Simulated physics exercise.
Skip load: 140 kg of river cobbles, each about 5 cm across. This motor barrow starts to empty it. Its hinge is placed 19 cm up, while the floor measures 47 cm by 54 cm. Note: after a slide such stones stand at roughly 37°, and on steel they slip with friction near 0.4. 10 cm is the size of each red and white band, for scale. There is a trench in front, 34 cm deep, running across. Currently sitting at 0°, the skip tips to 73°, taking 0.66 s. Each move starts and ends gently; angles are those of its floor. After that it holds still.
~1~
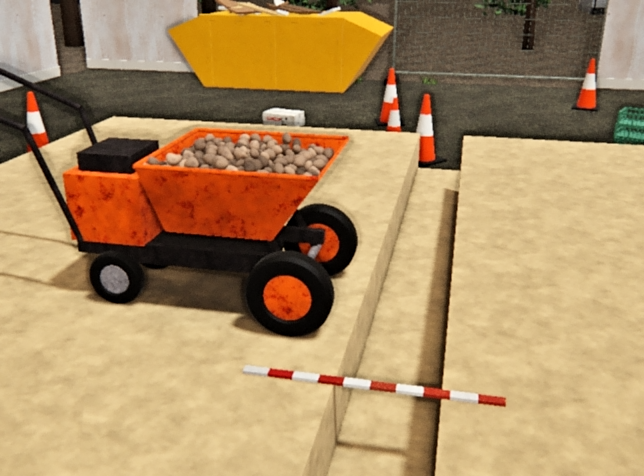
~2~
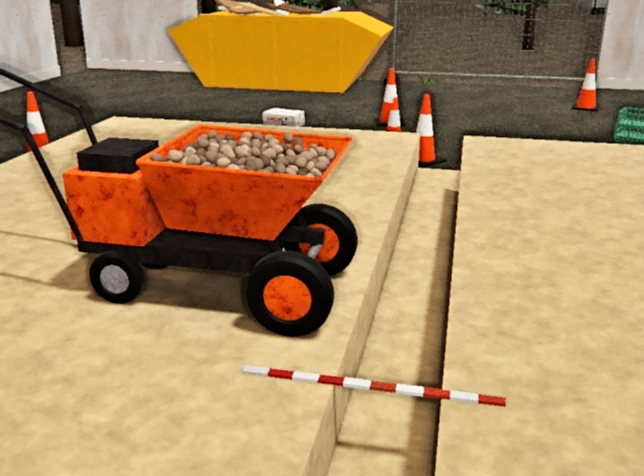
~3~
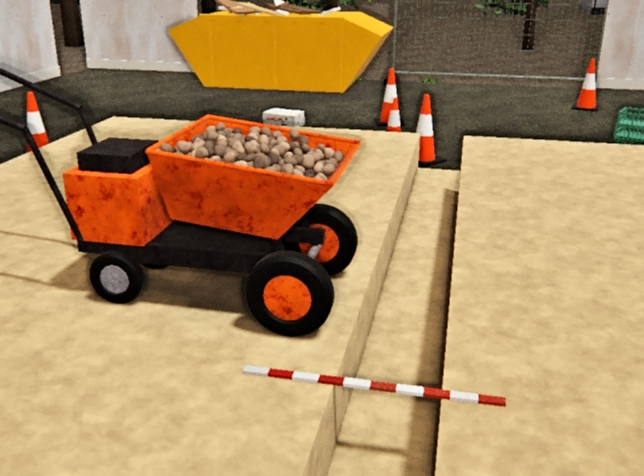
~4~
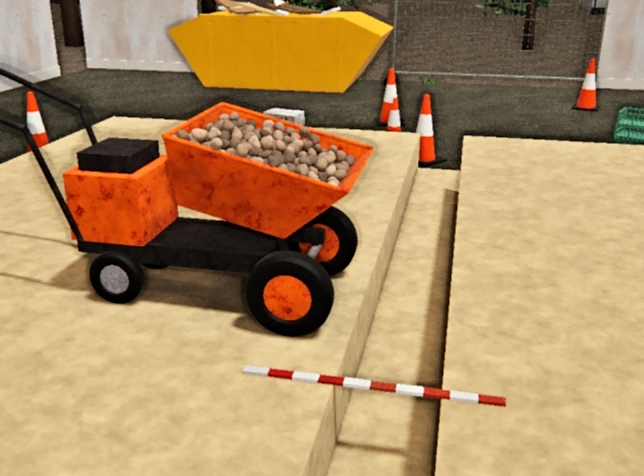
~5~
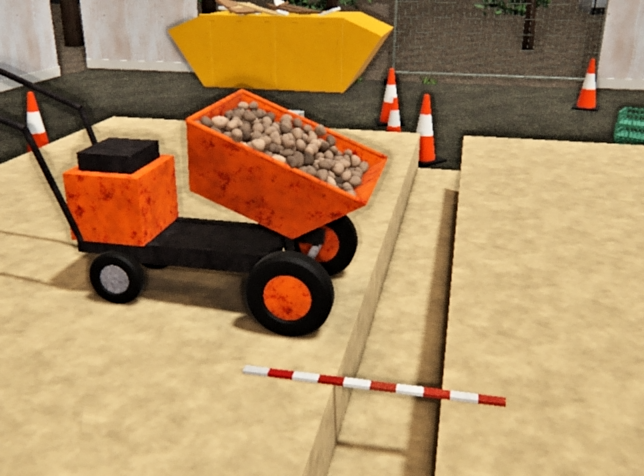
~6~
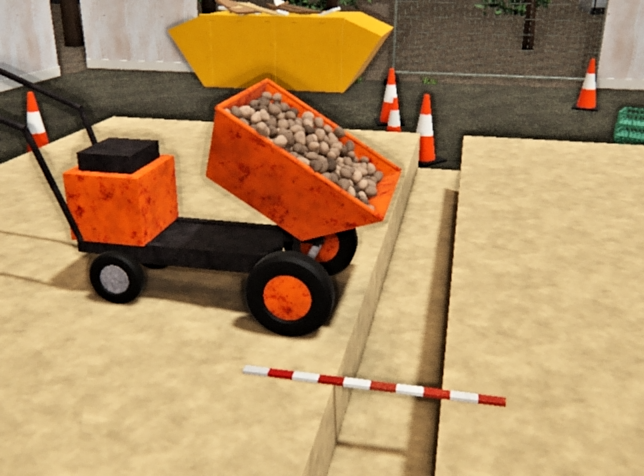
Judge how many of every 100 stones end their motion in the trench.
I would put it near 28 out of 100.
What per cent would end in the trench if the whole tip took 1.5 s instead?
Trench share: Approx. 45%.
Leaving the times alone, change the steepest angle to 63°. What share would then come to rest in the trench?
The trench would hold about 30% of it.
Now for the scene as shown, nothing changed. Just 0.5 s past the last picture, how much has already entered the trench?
Around 5 per cent of it.
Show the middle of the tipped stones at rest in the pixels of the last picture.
Their middle ends up near (501, 318).
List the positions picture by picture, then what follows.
In the first frame, the skip is at 0°, its lip at (318, 179); the top of the load is at (248, 148).
In the second frame, lip at (322, 181), floor tilted 2°, highest stones at (236, 143).
In the third frame, lip at (333, 185), floor tilted 6°, highest stones at (234, 138).
In the fourth frame, lip at (348, 192), floor tilted 13°, highest stones at (230, 125).
In the fifth frame, the skip is at 22°, its lip at (366, 204); the top of the load is at (241, 113).
In the sixth frame, the skip is at 32°, its lip at (383, 220); the top of the load is at (262, 104).
Then, 0.2 s after the last picture the floor is at 62°, 100 % in the skip; the foremost stones are at (415, 238).
Then, 0.5 s after the last picture the floor is at 73°, 60 % in the skip, 4 % in the trench, 35 % past the trench; the foremost stones are at (519, 317).
Then, 0.8 s after the last picture the floor is at 73°, 16 % in the skip, 12 % in the trench, 73 % past the trench; the foremost stones are past the picture's edge.
Then, 2.8 s after the last picture the floor is at 73°, 0 % in the skip, 28 % in the trench, 72 % past the trench; the foremost stones are past the picture's edge.
